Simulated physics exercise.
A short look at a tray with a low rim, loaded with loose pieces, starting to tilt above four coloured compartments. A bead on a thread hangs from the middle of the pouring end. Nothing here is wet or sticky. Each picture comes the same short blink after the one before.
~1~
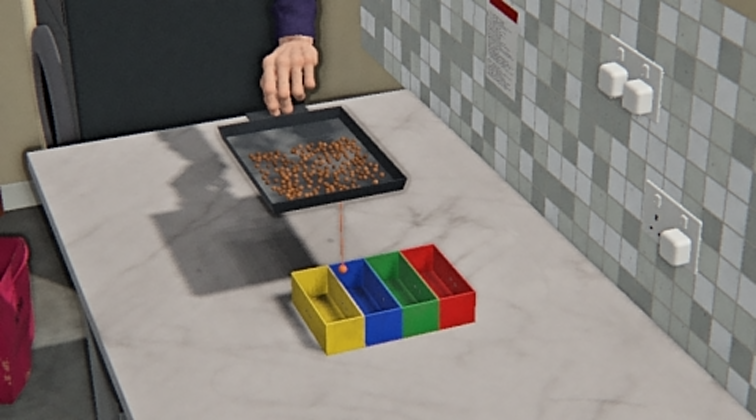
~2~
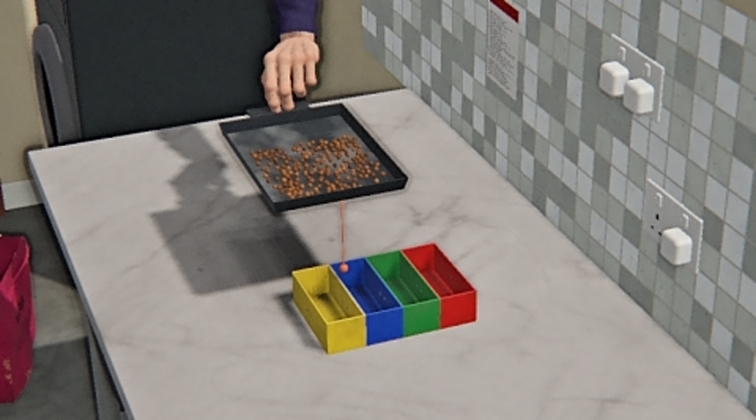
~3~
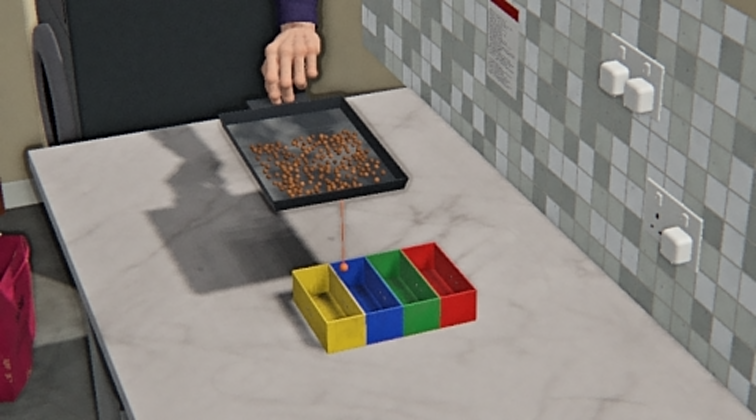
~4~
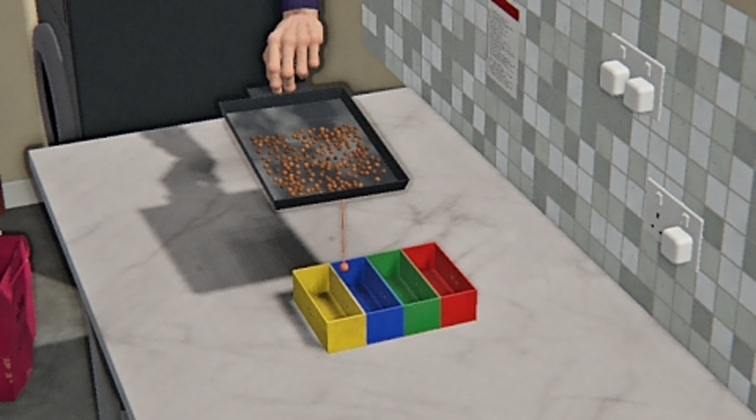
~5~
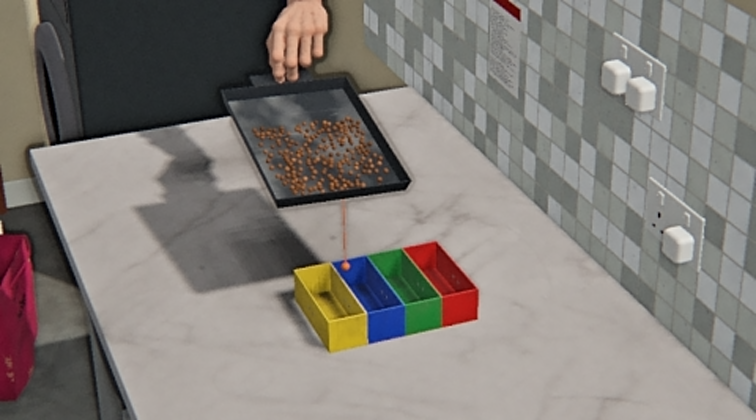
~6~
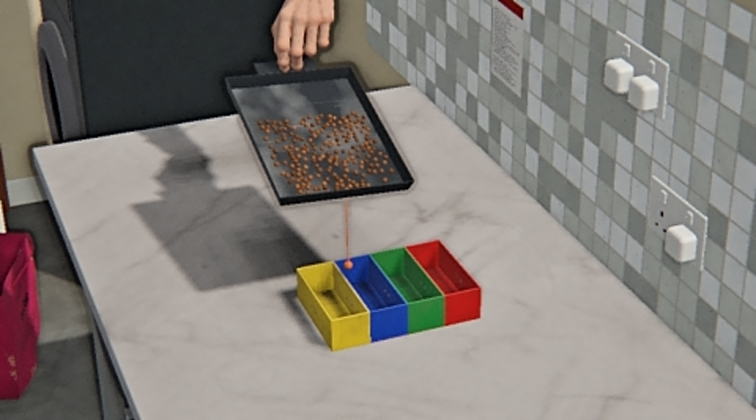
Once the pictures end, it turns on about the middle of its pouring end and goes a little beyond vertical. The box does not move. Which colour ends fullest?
The green cell gets the most.
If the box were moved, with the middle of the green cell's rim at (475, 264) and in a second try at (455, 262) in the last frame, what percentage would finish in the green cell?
Near 0 % and 0 %.
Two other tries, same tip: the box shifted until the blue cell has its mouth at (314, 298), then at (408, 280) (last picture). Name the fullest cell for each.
One: The red cell. Two: The blue one.
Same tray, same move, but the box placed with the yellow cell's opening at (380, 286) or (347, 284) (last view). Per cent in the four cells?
Near 90 % and 100 %.
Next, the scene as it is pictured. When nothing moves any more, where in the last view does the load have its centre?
Near (405, 308).
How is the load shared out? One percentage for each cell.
In per cent, yellow cell 10, blue cell 30, green cell 60 and red cell 10.
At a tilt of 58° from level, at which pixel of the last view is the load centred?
Close to (368, 184).
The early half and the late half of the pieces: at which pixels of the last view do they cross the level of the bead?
At about (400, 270), then at (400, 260).
Shortly afterwards, tray tipped steeply; all but a few on the tray; only a few in the blue cell; only a few falling or outside the box.
Next, tray tipped right over; near half on the tray; a little in the green cell; a little in the blue cell; only a few in the red cell; near a third falling or outside the box.
Some moments later, tray tipped past a quarter turn; near two thirds in the green cell; near a quarter in the blue cell; a little in the red cell; a little in the yellow cell; only a few falling or outside the box.
In the end, tray tipped past a quarter turn; near two thirds in the green cell; near a quarter in the blue cell; a little in the red cell; a little in the yellow cell; only a few outside the box.
